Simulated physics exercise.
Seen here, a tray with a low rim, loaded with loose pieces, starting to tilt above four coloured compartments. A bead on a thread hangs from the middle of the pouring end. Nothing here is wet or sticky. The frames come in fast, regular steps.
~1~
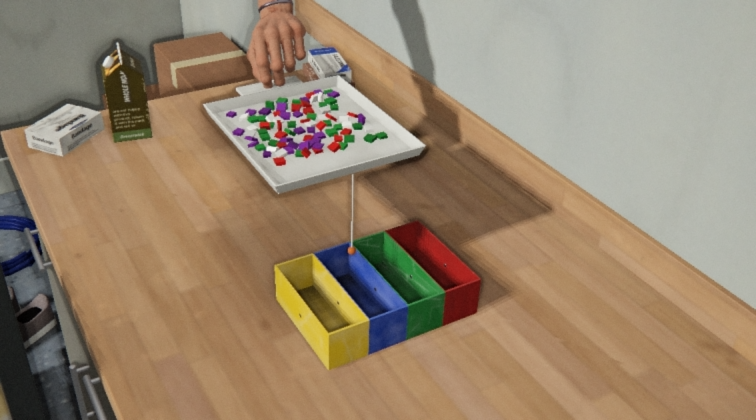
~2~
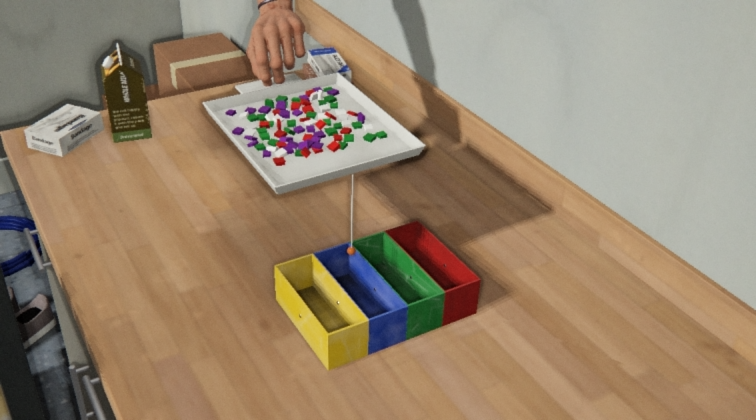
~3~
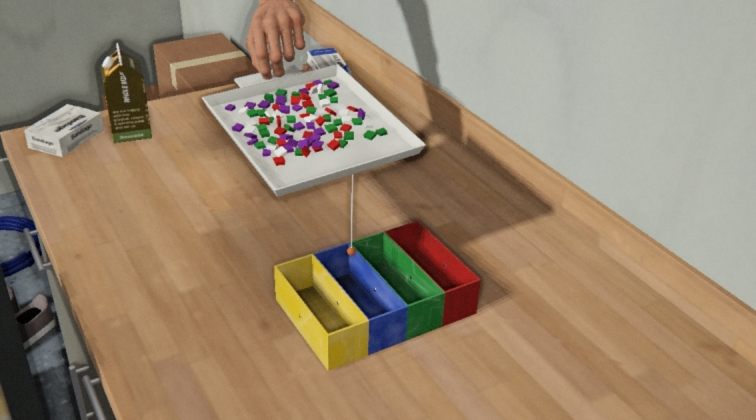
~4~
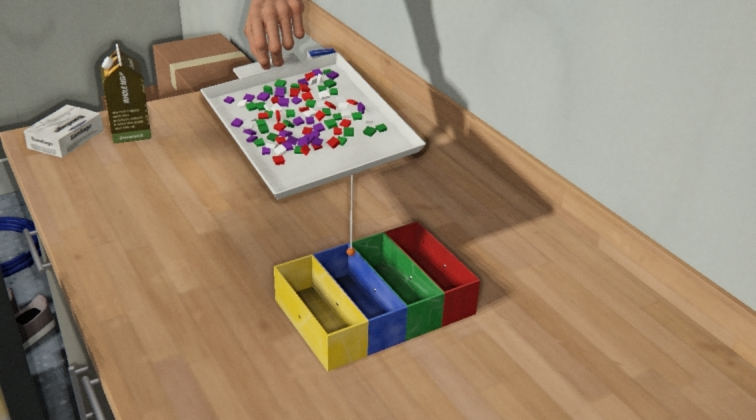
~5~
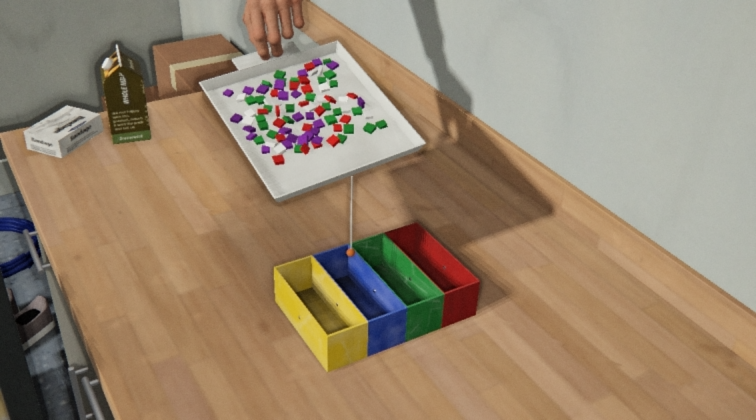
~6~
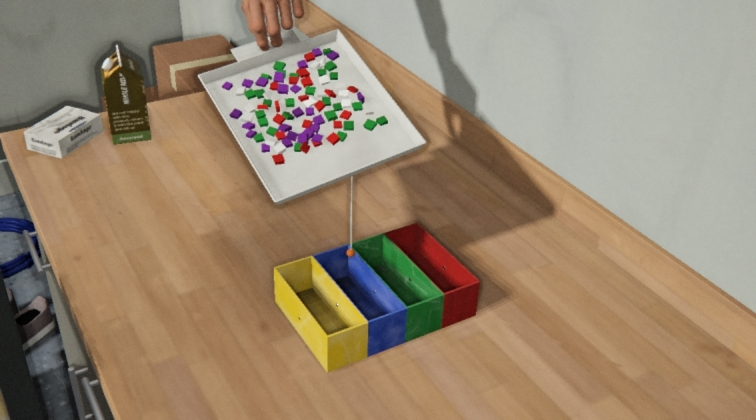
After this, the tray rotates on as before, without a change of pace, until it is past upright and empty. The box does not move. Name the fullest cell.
It favours the yellow compartment.
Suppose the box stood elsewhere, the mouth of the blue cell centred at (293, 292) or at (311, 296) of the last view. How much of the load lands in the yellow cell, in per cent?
About 10 and 20 per cent.
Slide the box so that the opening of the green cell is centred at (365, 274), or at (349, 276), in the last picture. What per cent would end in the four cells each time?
About 90 and 100 per cent.
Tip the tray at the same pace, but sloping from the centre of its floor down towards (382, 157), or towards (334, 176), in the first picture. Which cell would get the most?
The first try: The red one. The second: Yellow.
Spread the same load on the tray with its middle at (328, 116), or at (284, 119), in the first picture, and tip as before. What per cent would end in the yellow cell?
The first gives 50 %, the second 50 %.
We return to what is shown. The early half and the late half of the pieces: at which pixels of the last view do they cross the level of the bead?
Around (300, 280) and then (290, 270).
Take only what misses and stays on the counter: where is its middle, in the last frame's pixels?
Around (262, 340).
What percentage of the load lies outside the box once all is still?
Near 40 %.
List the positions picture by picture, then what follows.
In the first picture, corners of the pouring end (278, 183) and (419, 145), level; middle of the load (300, 131), mosaic tiles; bead on its thread (352, 251); yellow cell (348, 341); blue cell (388, 327); green cell (425, 312); red cell (461, 299).
In the second picture, corners of the pouring end (278, 184) and (419, 144), level; middle of the load (299, 130).
In the third picture, corners of the pouring end (278, 186) and (419, 144), tipped barely, lowest at the left corner; middle of the load (299, 126).
In the fourth picture, corners of the pouring end (277, 190) and (419, 142), tipped a little, lowest at the left corner; middle of the load (298, 121).
In the fifth picture, corners of the pouring end (277, 193) and (419, 142), tipped a little, lowest at the left corner; middle of the load (298, 117).
In the sixth picture, corners of the pouring end (277, 197) and (420, 141), tipped clearly, lowest at the left corner; middle of the load (298, 112); yellow cell (347, 344); blue cell (387, 329); green cell (424, 315); red cell (460, 301).
Just after the last frame, tray tipped steeply; the larger part on the tray; roughly a quarter falling or outside the box.
A moment on, tray tipped past a quarter turn; just a few on the tray; roughly a third in the yellow cell; about a tenth in the blue cell; roughly half falling or outside the box.
Further on, tray tipped past a quarter turn; roughly half in the yellow cell; about a tenth in the blue cell; roughly a third falling or outside the box.
When it is over, tray tipped past a quarter turn; roughly half in the yellow cell; about a tenth in the blue cell; not one in the green cell; not one in the red cell; roughly a third outside the box.
